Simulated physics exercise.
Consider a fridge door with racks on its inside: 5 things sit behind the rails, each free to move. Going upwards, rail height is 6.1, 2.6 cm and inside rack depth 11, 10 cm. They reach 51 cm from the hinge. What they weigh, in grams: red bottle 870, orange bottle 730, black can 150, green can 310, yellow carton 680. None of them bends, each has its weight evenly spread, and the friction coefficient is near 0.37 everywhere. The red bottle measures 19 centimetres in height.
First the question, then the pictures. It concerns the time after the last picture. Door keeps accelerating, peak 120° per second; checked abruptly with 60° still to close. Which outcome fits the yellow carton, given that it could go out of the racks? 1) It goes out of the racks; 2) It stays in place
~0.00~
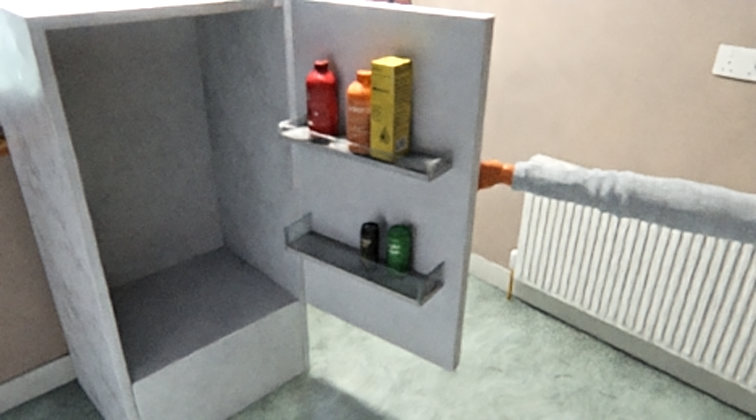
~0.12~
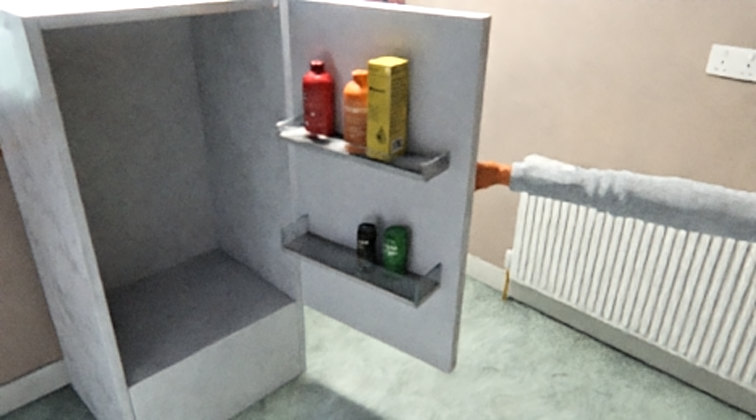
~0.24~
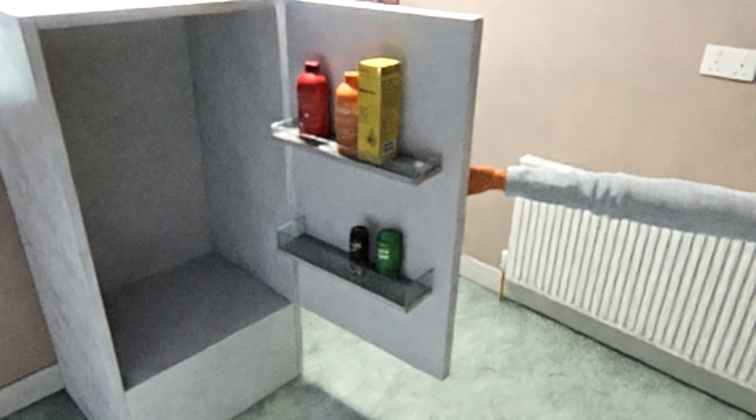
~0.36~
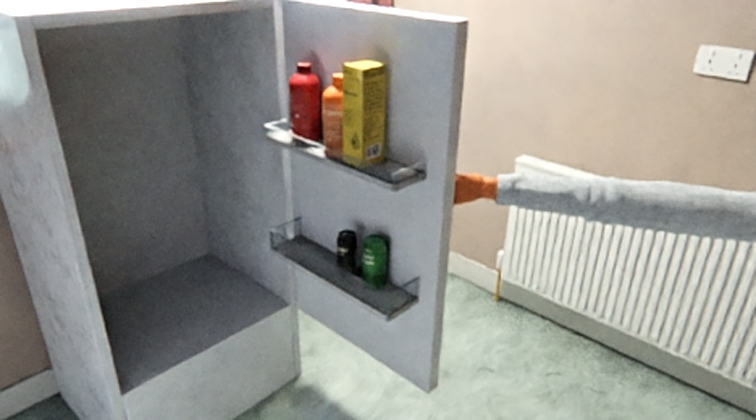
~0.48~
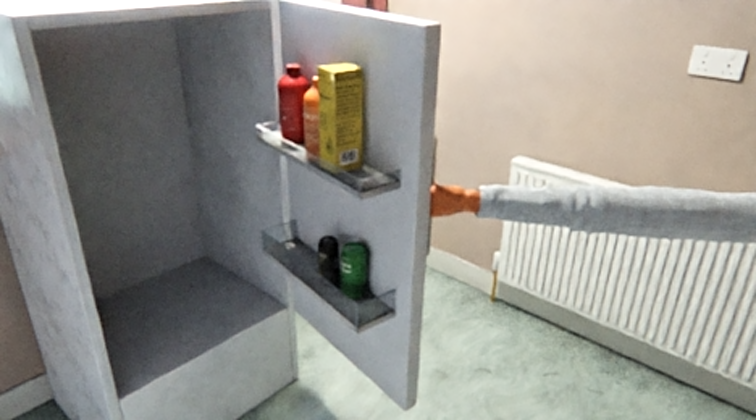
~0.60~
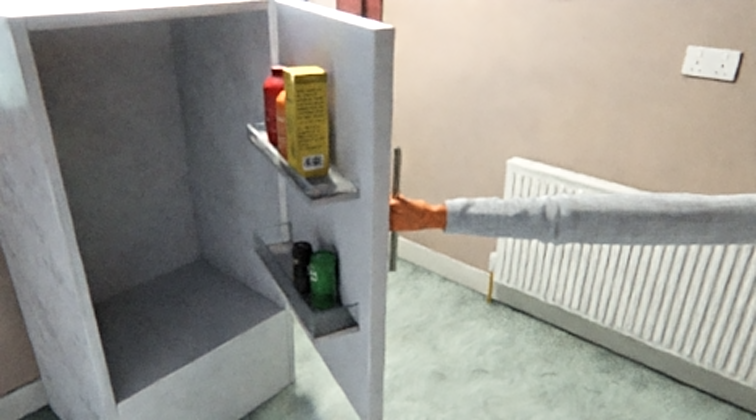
The answer is 1.
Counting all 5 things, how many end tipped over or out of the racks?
The answer is 1.
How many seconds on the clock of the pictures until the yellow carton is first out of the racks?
About 0.9 seconds.
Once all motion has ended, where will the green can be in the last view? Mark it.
Its centre ends close to (288, 285) in the last view.
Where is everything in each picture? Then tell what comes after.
In the first picture, door at 100°; yellow carton (391, 110); red bottle (322, 99).
In the second picture, door at 99°; black can (367, 248); green can (395, 253).
In the third picture, door at 95°; red bottle (313, 101); orange bottle (353, 113).
In the fourth picture, door at 89°; black can (347, 256); green can (374, 263).
In the fifth picture, door at 80°; red bottle (295, 104).
In the sixth picture, door at 68°; yellow carton (307, 123); black can (303, 268).
After 0.80 s, door at 60°; yellow carton leaning 22° near (263, 123); green can slid 4 cm; black can slid 2 cm.
After 1.20 s, door at 60°; yellow carton now out of the racks; green can slid 4 cm; black can slid 2 cm.
After 1.50 s, door at 60°; green can slid 3 cm; black can slid 2 cm.
At rest (1.7 s), out of the racks, yellow carton; the other 4 in place, give or take 5 cm.
